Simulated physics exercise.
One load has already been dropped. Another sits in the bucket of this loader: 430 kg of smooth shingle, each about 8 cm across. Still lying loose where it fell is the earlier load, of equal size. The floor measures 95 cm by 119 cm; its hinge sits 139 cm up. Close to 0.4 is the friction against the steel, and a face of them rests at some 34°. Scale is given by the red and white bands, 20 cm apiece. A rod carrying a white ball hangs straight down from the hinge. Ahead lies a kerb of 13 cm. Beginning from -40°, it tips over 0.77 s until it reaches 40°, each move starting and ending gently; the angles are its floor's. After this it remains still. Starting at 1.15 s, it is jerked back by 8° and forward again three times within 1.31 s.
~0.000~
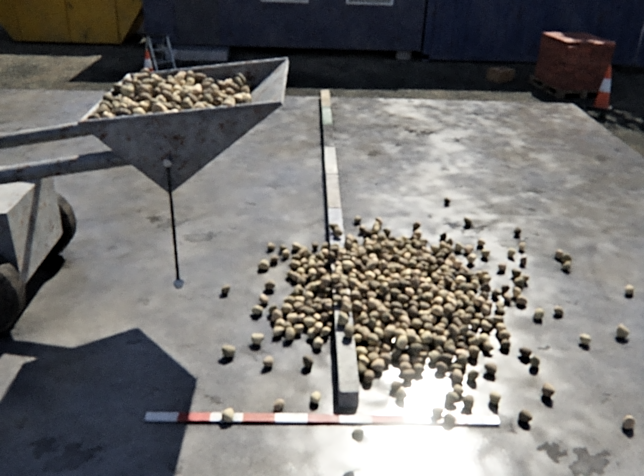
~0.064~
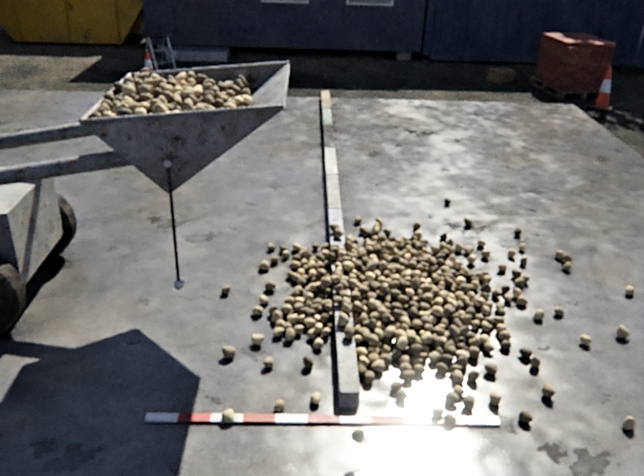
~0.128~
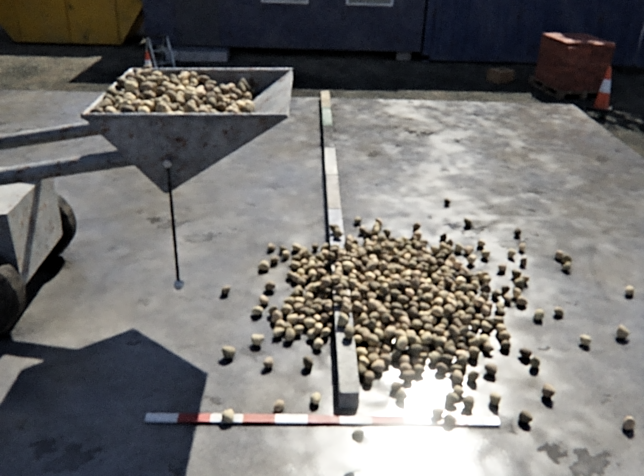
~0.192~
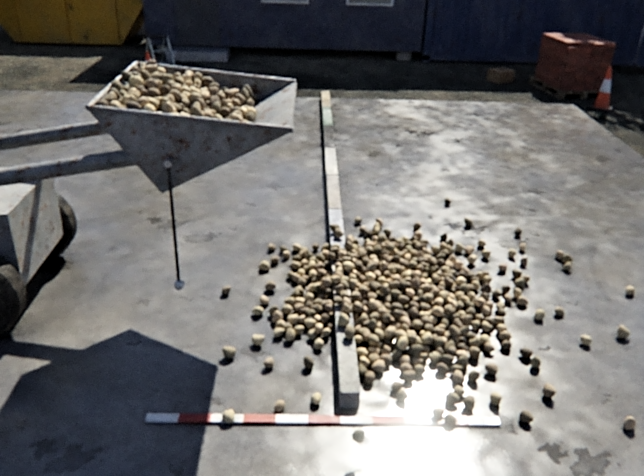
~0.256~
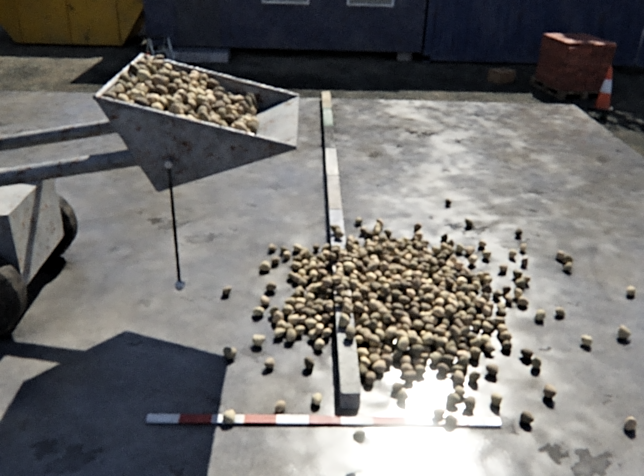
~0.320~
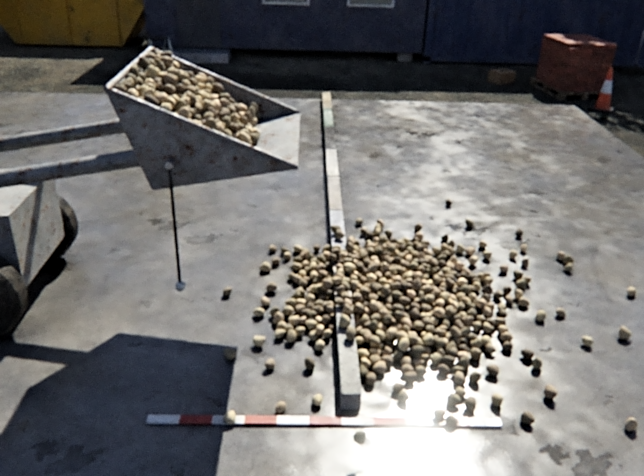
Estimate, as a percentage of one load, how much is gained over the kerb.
Some 36 per cent is added.
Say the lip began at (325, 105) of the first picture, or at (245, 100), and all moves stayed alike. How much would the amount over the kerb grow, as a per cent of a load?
Near 75 in a hundred, then near 10 in a hundred.
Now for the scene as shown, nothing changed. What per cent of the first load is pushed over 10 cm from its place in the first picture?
I'd say roughly 10 per cent of them.
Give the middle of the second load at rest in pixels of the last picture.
Roughly at pixel (326, 284).
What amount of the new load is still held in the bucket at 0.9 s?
Roughly 80 parts in a hundred of the load.
After 0.6 s the floor is at 28°; in per cent of one load, 100 in the bucket, 20 on this side of the kerb, 80 over the kerb; the foremost stones are at (604, 283).
After 0.9 s the floor is at 40°; in per cent of one load, 78 in the bucket, 41 on this side of the kerb, 80 over the kerb; the foremost stones are at (604, 283).
After 2.9 s the floor is at 40°; in per cent of one load, 0 in the bucket, 83 on this side of the kerb, 117 over the kerb; the foremost stones are at (622, 294).
After 5.6 s the floor is at 40°; in per cent of one load, 0 in the bucket, 83 on this side of the kerb, 117 over the kerb; the foremost stones are at (622, 294). Net gain over the kerb, 36.
